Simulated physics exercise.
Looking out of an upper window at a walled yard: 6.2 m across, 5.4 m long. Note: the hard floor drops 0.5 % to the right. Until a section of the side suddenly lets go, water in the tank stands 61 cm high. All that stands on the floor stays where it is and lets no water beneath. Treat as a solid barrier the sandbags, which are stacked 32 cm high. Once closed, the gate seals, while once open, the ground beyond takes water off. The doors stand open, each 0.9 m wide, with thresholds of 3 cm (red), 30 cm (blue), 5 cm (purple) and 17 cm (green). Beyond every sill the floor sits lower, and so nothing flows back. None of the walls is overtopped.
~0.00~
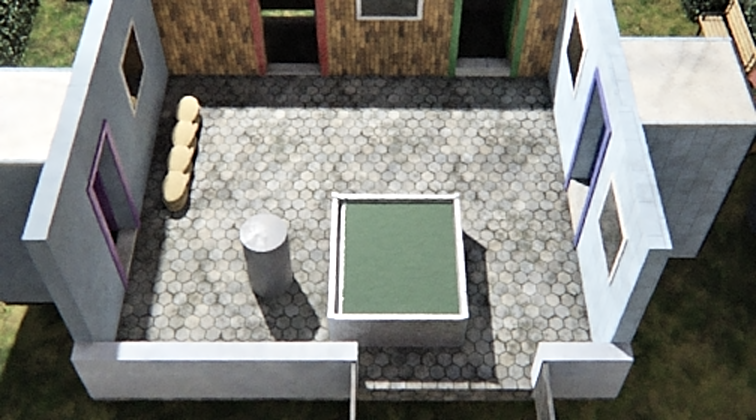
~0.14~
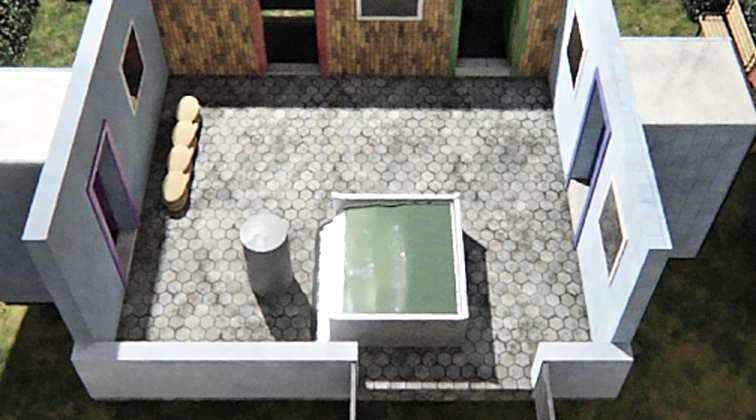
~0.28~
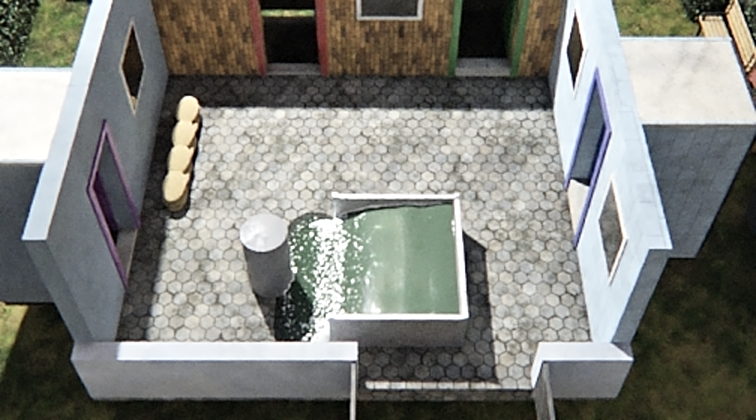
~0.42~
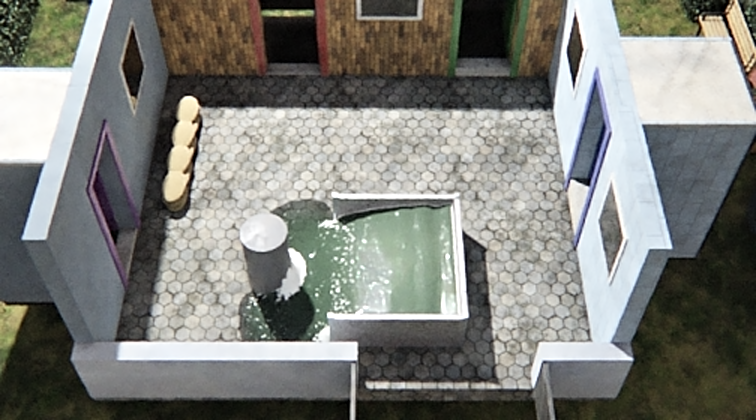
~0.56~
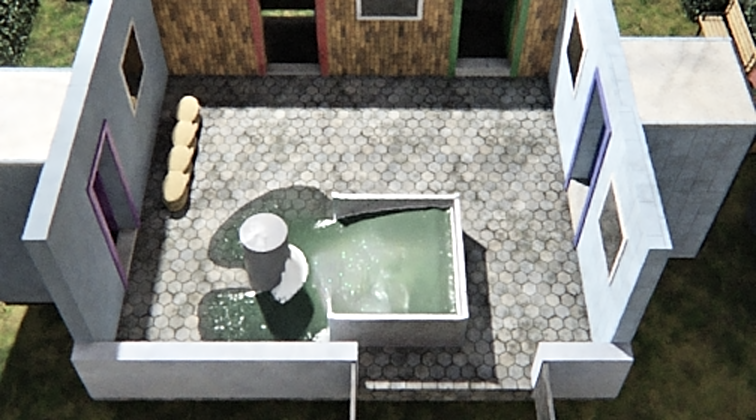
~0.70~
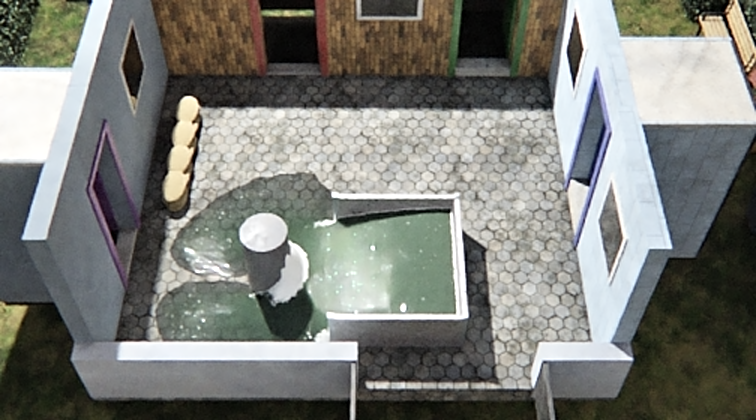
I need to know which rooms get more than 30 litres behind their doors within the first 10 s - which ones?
My prediction: Red door: Beyond the set amount, blue door: Short of the set amount, purple door: Beyond the set amount, green door: Short of the set amount.
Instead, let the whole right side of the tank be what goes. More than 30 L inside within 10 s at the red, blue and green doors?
Then: Red short of it, blue short of it, green short of it.
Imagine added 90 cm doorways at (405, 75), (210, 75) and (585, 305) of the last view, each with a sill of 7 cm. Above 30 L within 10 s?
Taking them in order, the first gets too little, the second enough and the third too little.
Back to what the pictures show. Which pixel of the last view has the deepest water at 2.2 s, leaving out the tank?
Close to pixel (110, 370).
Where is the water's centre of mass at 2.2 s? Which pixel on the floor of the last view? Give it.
The water's centre sits at about (268, 270).
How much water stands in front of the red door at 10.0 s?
It's some 4.0 centimetres deep.
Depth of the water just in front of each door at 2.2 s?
In cm: Red 0, blue 0, purple 20, green 0.
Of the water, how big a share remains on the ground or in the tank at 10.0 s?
Around 84 per cent of the water.
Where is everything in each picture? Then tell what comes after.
In the first frame, still water, 61 cm deep, in the tank at (397, 257).
In the second frame, water pours out at (337, 275) and has run 1.0 m, to a hidden place; typically 5 cm deep outside, 61 cm at the tank's back.
In the third frame, the front is at a hidden place, 1.2 m from the gap at (337, 276); 1.3 m2 of floor is under water; 61 cm left at the back of the tank.
In the fourth frame, water pours out at (337, 277) and has run 1.5 m, to a hidden place; typically 9 cm deep outside, 56 cm at the tank's back.
In the fifth frame, the front is at a hidden place, 1.9 m from the gap at (337, 277); 3.7 m2 of floor is under water; 50 cm left at the back of the tank.
In the sixth frame, water pours out at (337, 277) and has run 2.3 m, to (163, 313); typically 5 cm deep outside, 51 cm at the tank's back.
After 1.4 s water covers 30 % of the floor and is deepest (52 cm) near (110, 370); red door not reached, blue door not reached, purple door 11 cm at the sill, 11 L in, green door not reached.
After 2.2 s water covers 40 % of the floor and is deepest (34 cm) near (110, 370); red door not reached, blue door not reached, purple door 20 cm at the sill, 44 L in, green door not reached.
After 3.5 s water covers 50 % of the floor and is deepest (24 cm) near (164, 105); red door 9 cm at the sill, 10 L in, blue door not reached, purple door 9 cm at the sill, 92 L in, green door not reached.
After 6.0 s water covers 65 % of the floor and is deepest (13 cm) near (159, 130); red door 8 cm at the sill, 80 L in, blue door not reached, purple door 8 cm at the sill, 109 L in, green door 4 cm at the sill, 0 L in.
After 10.0 s water covers 90 % of the floor and is deepest (10 cm) near (593, 371); red door 4 cm at the sill, 114 L in, blue door 6 cm at the sill, 0 L in, purple door 5 cm at the sill, 120 L in, green door 8 cm at the sill, 0 L in.
